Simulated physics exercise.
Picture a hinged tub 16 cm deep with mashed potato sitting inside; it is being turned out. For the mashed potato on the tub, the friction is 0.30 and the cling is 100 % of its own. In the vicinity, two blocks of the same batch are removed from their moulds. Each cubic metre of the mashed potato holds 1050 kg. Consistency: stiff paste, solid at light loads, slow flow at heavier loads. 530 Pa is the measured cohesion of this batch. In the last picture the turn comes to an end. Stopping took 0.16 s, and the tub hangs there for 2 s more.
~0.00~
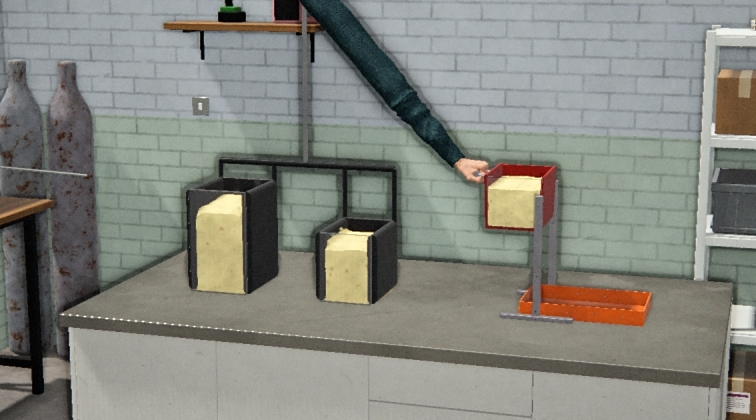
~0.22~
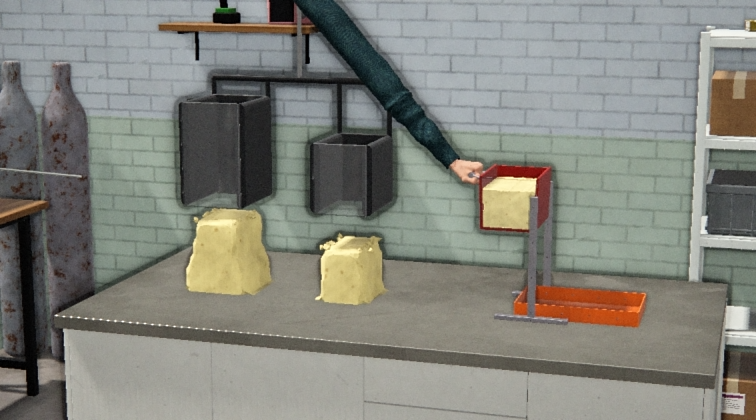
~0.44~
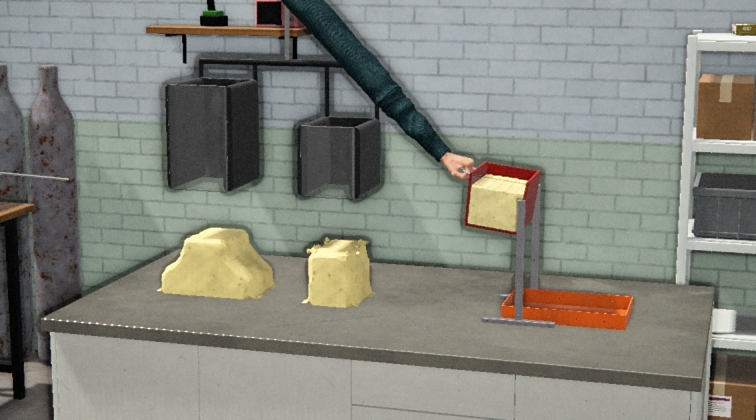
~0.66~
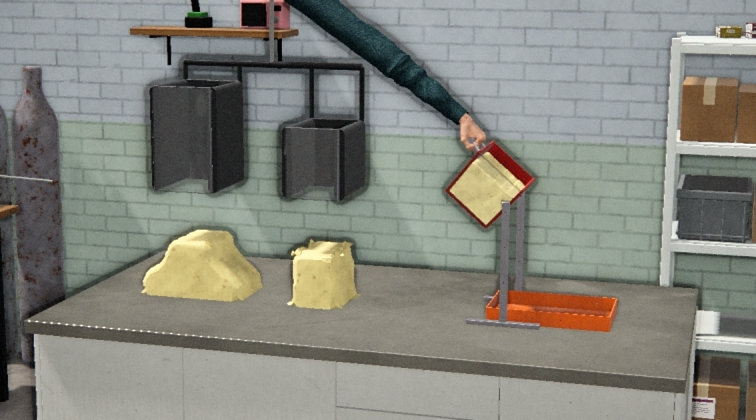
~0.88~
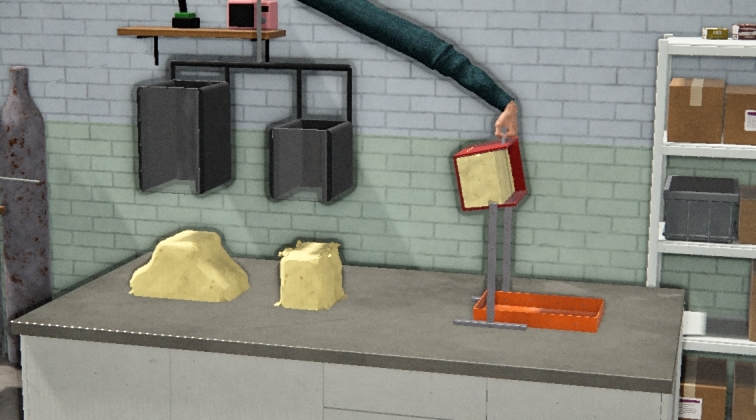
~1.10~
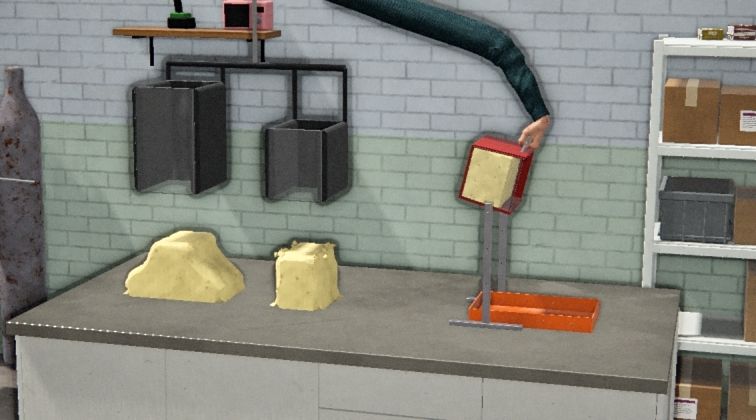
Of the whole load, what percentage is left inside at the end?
Close to 54 % is left inside.
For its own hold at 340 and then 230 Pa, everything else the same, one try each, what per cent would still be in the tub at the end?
The two runs give near 40 % and near 35 % respectively.
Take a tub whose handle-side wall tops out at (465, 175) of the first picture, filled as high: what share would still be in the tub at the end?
35 %.
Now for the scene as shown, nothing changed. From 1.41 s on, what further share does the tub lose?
My estimate is near 45 in a hundred.
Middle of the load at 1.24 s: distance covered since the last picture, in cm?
Measured shift, roughly 1 cm.
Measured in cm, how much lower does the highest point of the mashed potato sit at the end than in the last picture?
Roughly 9 cm.
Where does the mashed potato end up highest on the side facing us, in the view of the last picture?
At about (478, 178).
By 1.24 s, the tub is at 103 degrees and holds 100 %.
By 1.41 s, the tub is at 103 degrees and holds 100 %.
By 1.58 s, the tub is at 103 degrees and holds 87 %.
By 1.75 s, the tub is at 103 degrees and holds 71 %.
By 3.10 s, at the end, the tub is at 103 degrees and holds 54 %.
